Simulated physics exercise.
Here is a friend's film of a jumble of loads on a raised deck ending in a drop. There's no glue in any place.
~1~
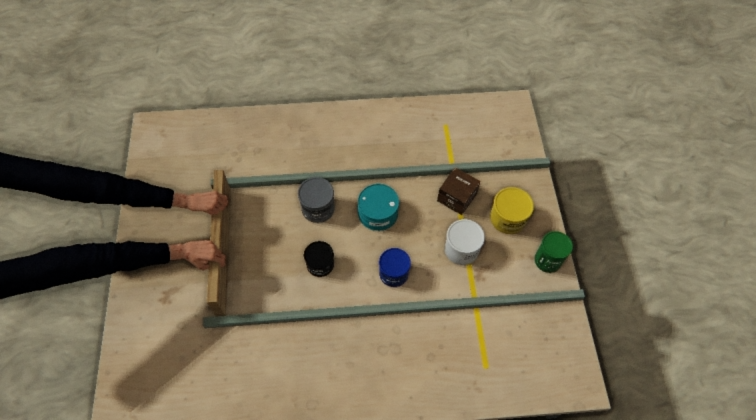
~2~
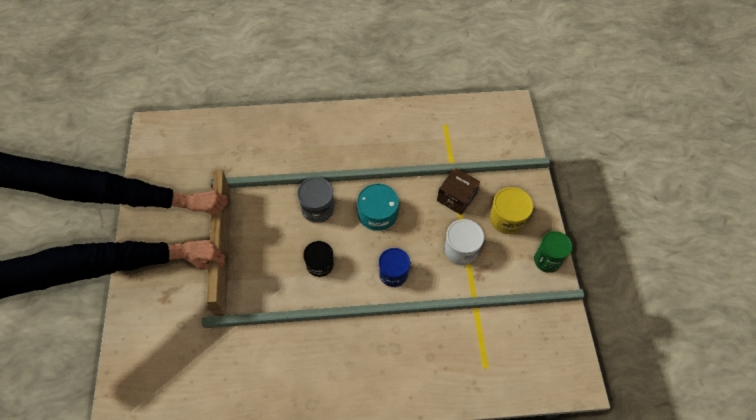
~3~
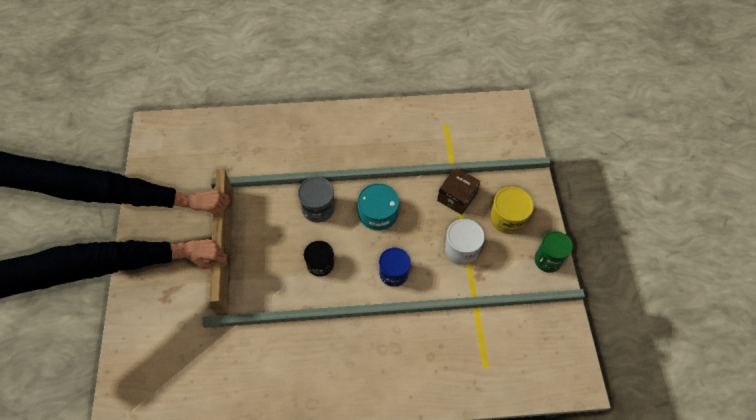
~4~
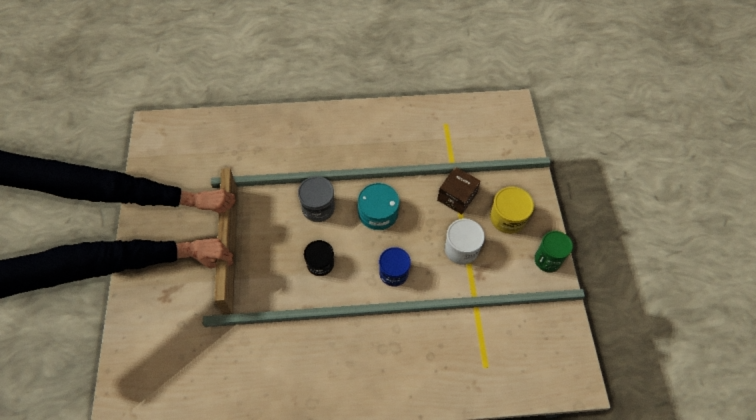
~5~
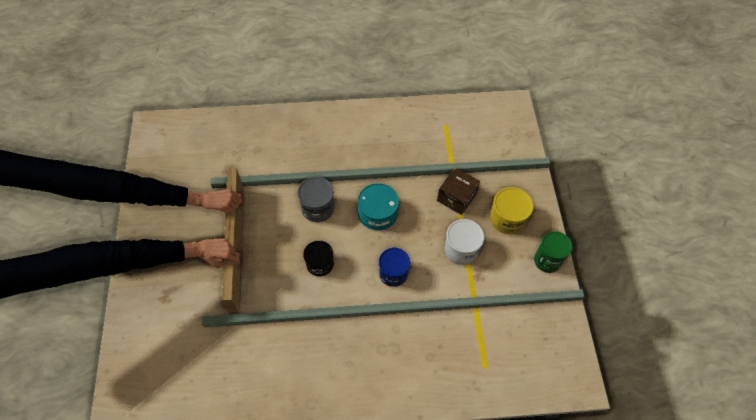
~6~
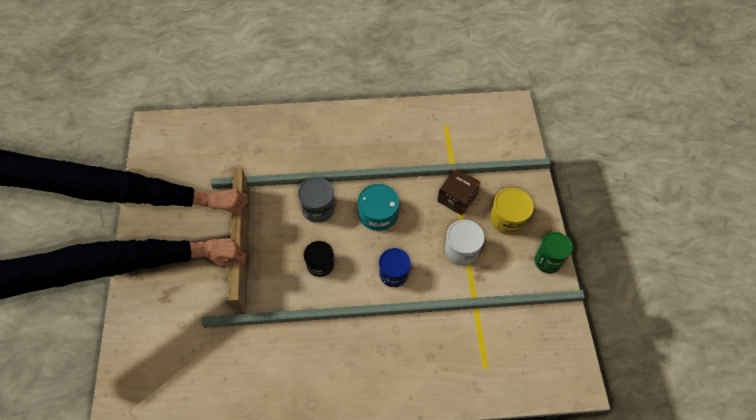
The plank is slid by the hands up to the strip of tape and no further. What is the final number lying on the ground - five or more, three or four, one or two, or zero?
My prediction is no fallers.
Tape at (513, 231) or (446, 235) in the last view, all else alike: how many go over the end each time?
Result, try by try: 2, 0.
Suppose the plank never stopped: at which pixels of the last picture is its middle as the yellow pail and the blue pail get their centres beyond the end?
Points: About (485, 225) and about (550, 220).
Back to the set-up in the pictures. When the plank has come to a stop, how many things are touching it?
Looks like 3 of them, all told.
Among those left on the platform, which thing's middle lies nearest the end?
The yellow pail winds up nearest.
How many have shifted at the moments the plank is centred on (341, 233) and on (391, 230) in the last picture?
The count is 3 at the first point and 5 at the second.
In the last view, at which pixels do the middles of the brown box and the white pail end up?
The first ends close to (504, 179), the second close to (515, 245).
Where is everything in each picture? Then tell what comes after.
Green pail (553, 253); yellow pail (511, 211); brown box (459, 191); plank (220, 241); tape (464, 234), in the first frame.
Yellow pail (511, 211); grey pail (317, 201), in the second frame.
Brown box (459, 191); plank (222, 241), in the third frame.
Green pail (553, 252); turquoise canister (378, 207), in the fourth frame.
Yellow pail (511, 211); white pail (463, 243), in the fifth frame.
Green pail (553, 254); yellow pail (511, 212); brown box (459, 192); plank (239, 240); tape (464, 234), in the sixth frame.
Early on, none off yet; green pail at rest near (553, 254); yellow pail at rest near (511, 212); brown box at rest near (459, 192).
A while later, none off yet; green pail at rest near (553, 254); yellow pail at rest near (511, 212); brown box travelled a little near (465, 189).
Finally, the number that fall off is zero.
